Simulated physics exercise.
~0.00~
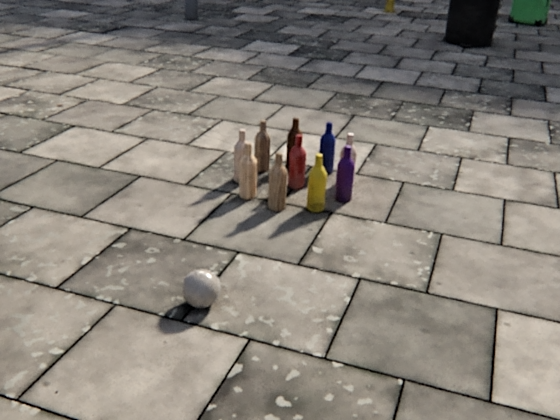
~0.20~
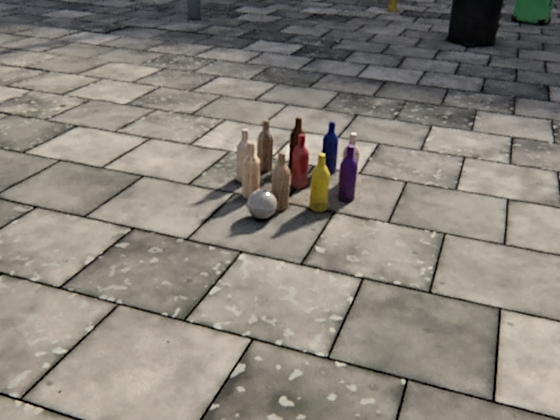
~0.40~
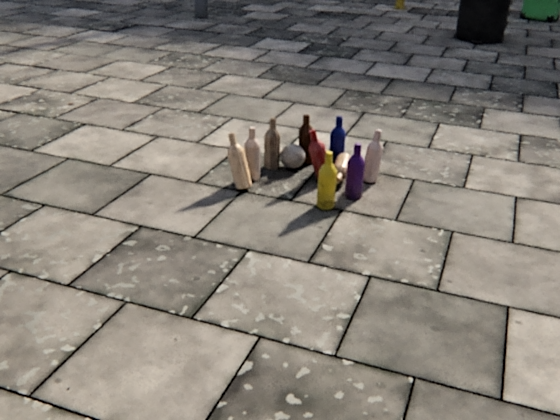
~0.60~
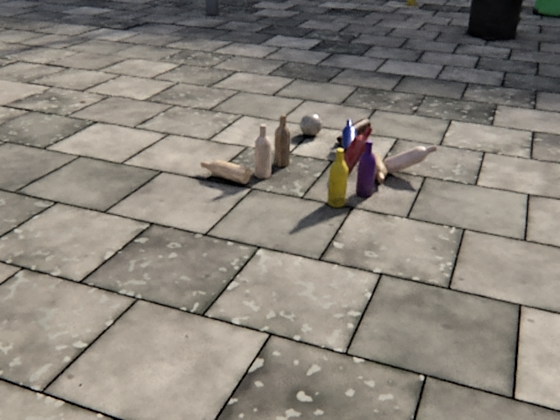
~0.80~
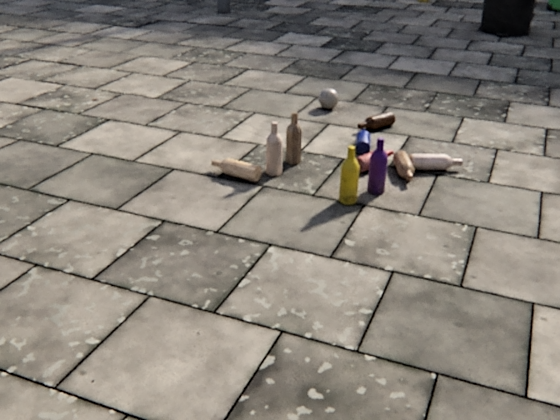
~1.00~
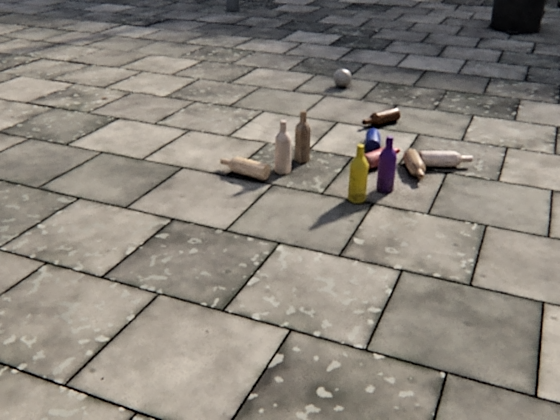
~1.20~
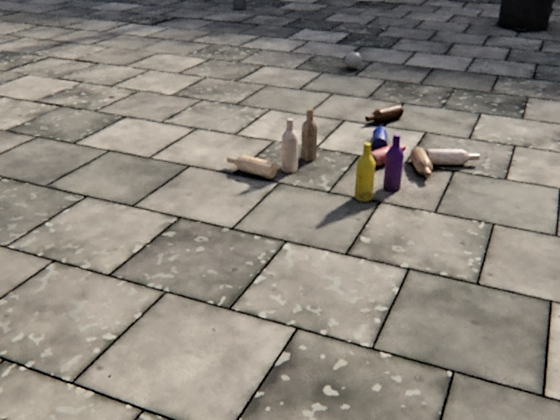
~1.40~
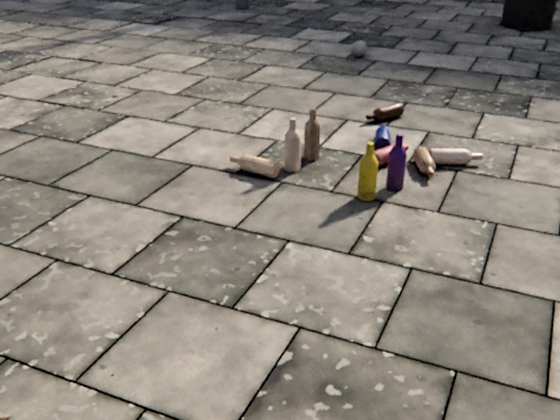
A cluster of bottle-shaped skittles stood on stone paving as a pale ball rolled into them, knocking down several, including the red and blue ones, then rolled away into the distance, leaving the yellow and purple skittles and two plain ones upright.
